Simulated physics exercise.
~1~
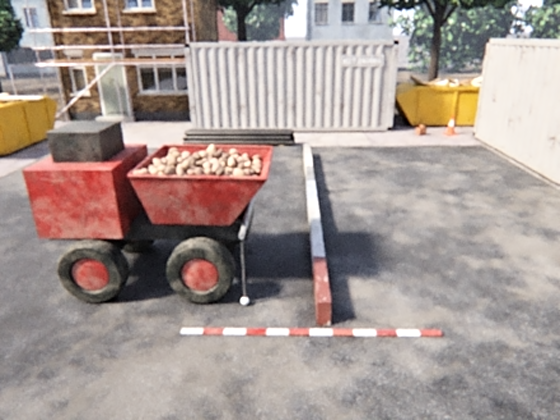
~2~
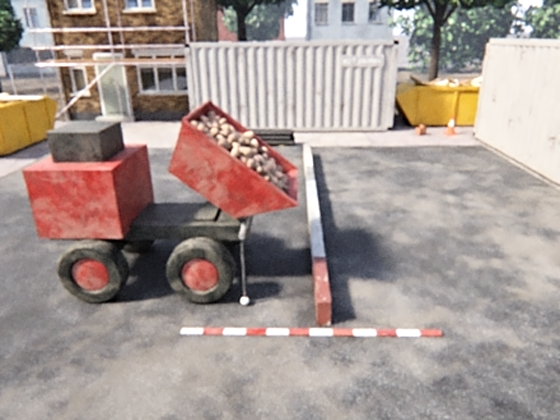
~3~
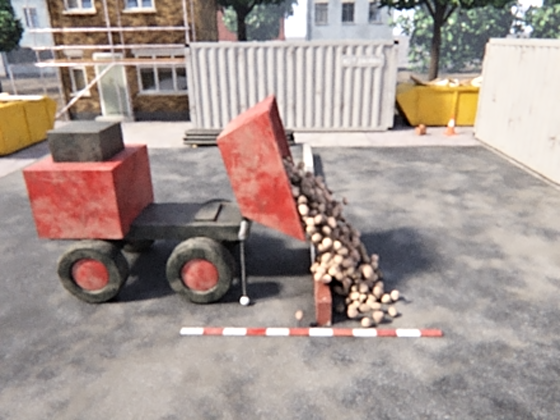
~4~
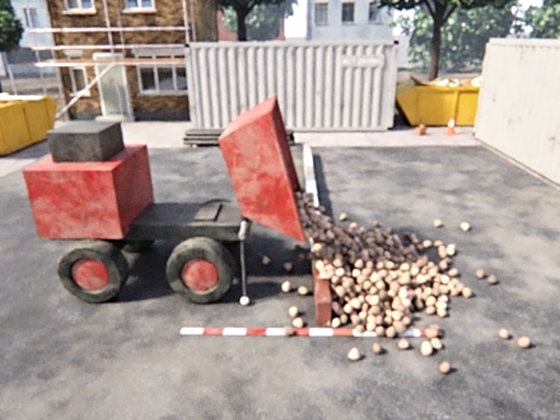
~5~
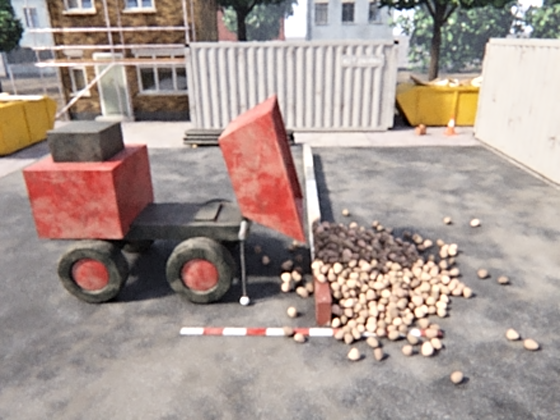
In a paved yard with containers behind, a small red dumper tips its skip steeply to the right, and its load of round stones slides out across a low kerb, ending in a spread heap mostly beyond it, with the skip still raised.
